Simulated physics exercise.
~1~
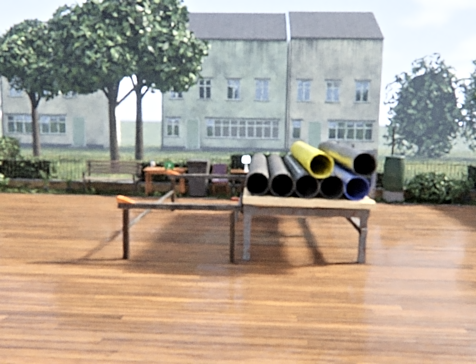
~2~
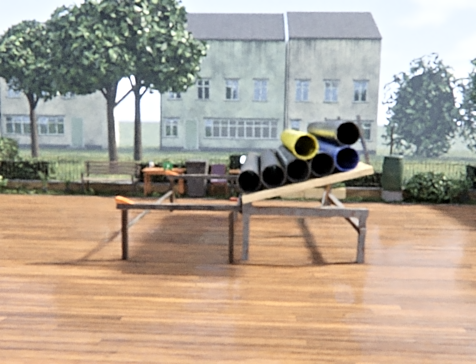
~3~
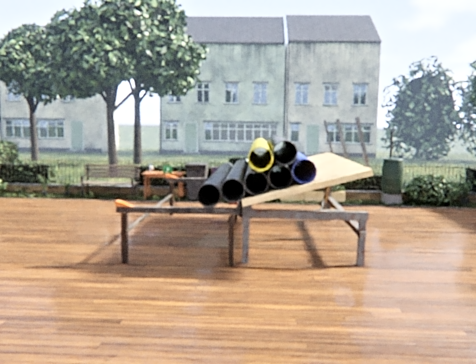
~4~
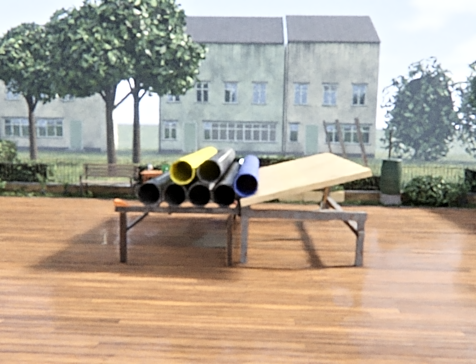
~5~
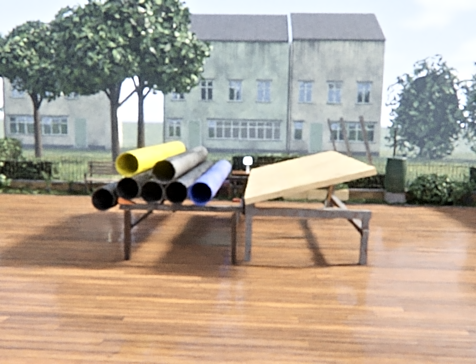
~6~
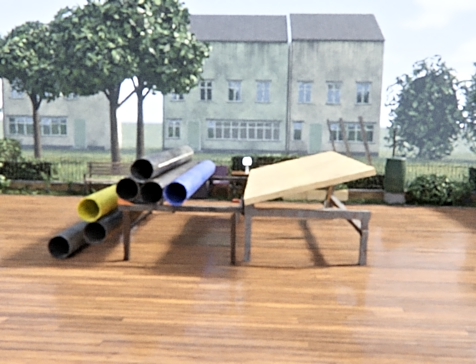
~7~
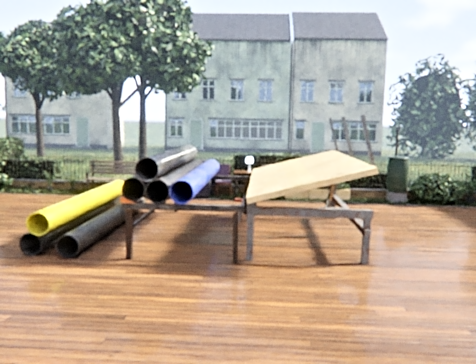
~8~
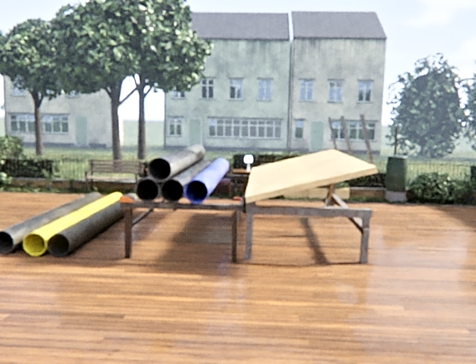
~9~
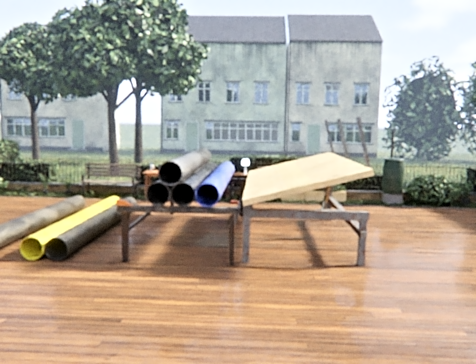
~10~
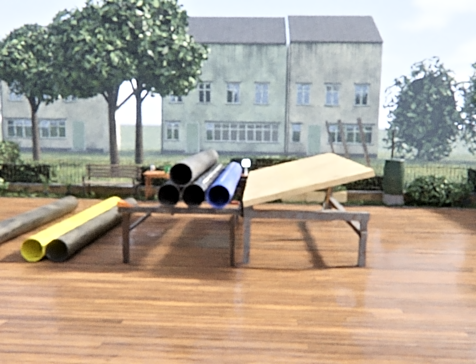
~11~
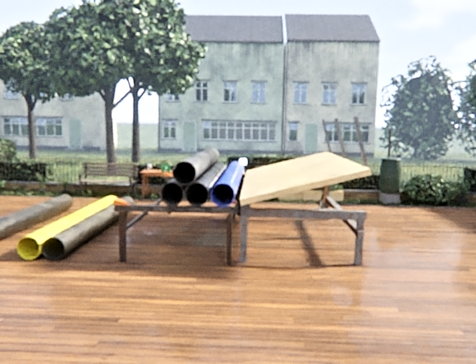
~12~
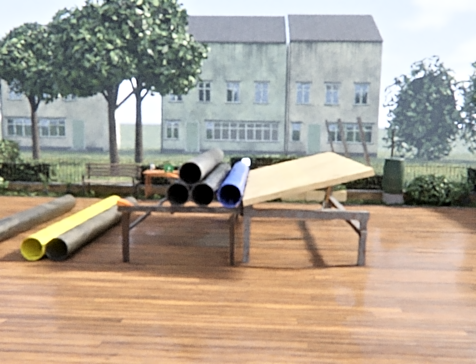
Tabletop tilting left and rolling seven pipes onto a rack, yellow and two dark ones dropping to the ground, blue staying up.
